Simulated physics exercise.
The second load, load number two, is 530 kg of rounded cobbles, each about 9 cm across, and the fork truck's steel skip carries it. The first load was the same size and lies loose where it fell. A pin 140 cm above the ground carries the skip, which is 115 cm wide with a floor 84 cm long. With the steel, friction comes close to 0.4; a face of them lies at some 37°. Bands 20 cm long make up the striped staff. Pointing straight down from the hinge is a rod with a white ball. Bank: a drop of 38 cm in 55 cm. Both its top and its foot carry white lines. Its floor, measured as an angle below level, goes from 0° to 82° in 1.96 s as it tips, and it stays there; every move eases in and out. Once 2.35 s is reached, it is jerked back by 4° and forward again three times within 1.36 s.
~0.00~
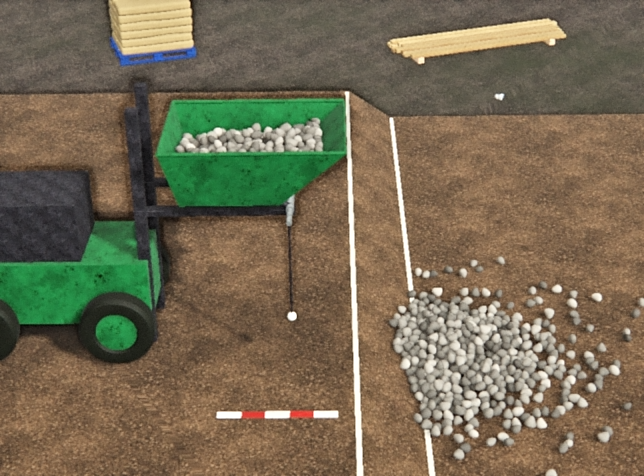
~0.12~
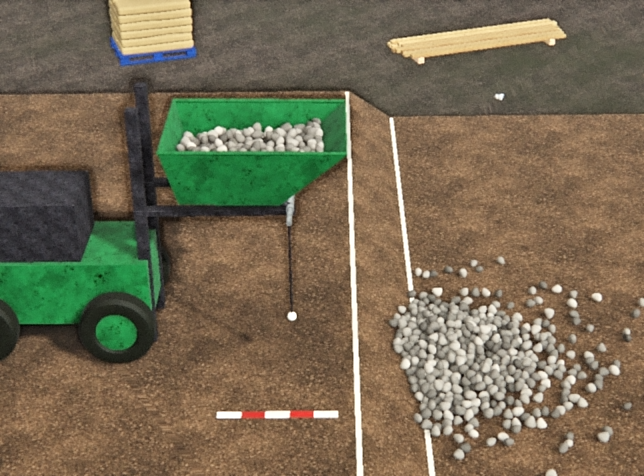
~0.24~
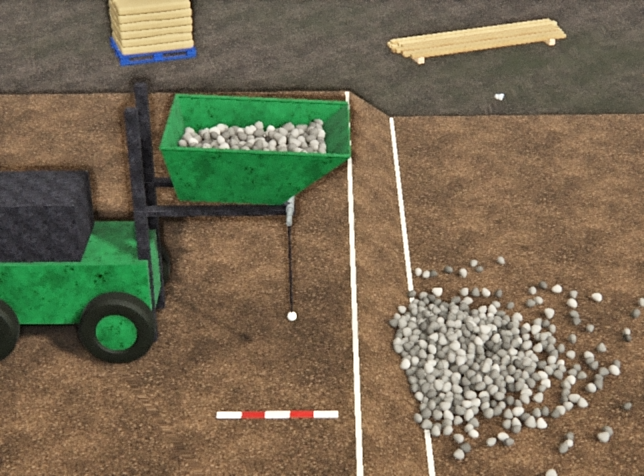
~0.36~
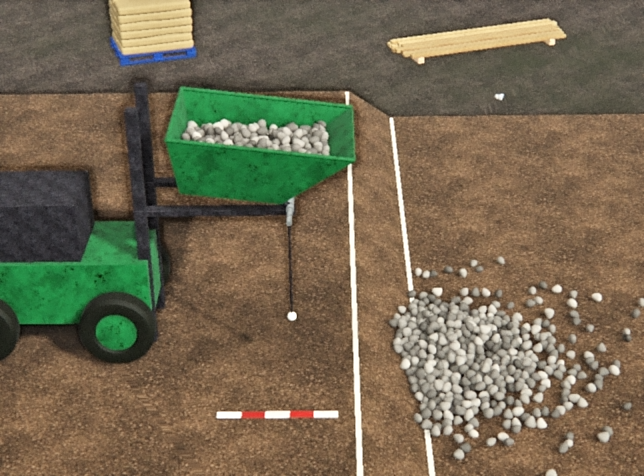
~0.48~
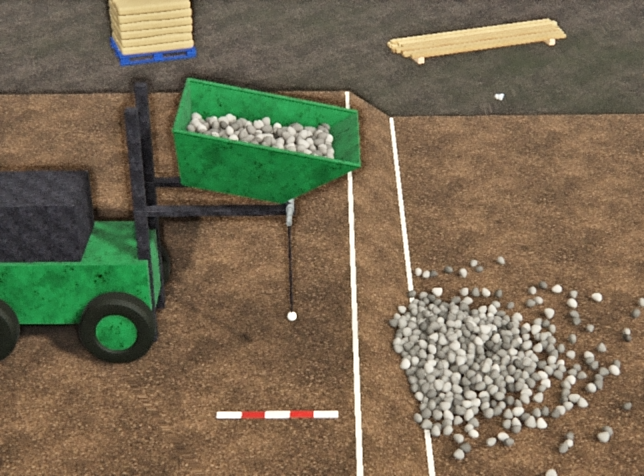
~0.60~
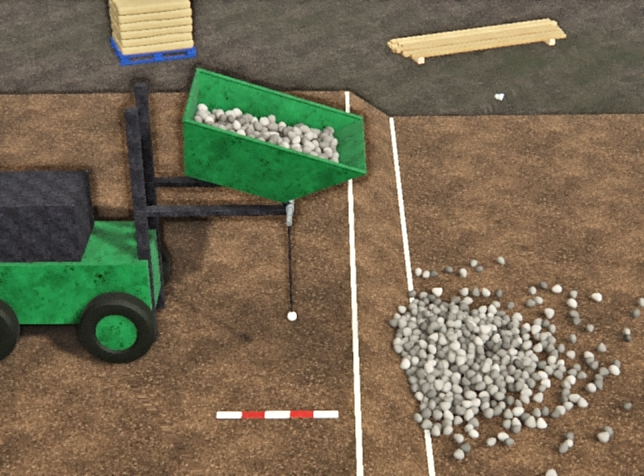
On a patch of brown dirt, a green fork truck held up a green skip of grey cobbles, then slowly tilted it down toward the right, while a loose heap of cobbles lay still beyond two white lines.
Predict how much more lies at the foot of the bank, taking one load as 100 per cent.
Some 91 per cent is added.
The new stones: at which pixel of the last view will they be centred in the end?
Middle: Approx. (467, 344) px.
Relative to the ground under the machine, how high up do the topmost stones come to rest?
Around 2 centimetres above that ground.
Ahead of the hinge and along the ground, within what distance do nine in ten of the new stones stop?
About 230 cm.
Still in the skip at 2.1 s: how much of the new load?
Roughly 20 parts in a hundred of the load.
After 1.5 s the floor is at 69°; in per cent of one load, 99 in the skip, 9 on the top or the slope, 91 at the foot of the bank; the foremost stones are past the picture's edge.
After 2.1 s the floor is at 82°; in per cent of one load, 20 in the skip, 36 on the top or the slope, 143 at the foot of the bank; the foremost stones are past the picture's edge.
After 4.2 s the floor is at 82°; in per cent of one load, 0 in the skip, 17 on the top or the slope, 182 at the foot of the bank; the foremost stones are past the picture's edge.
After 6.8 s the floor is at 82°; in per cent of one load, 0 in the skip, 17 on the top or the slope, 182 at the foot of the bank; the foremost stones are past the picture's edge. Net gain at the foot of the bank, 91.
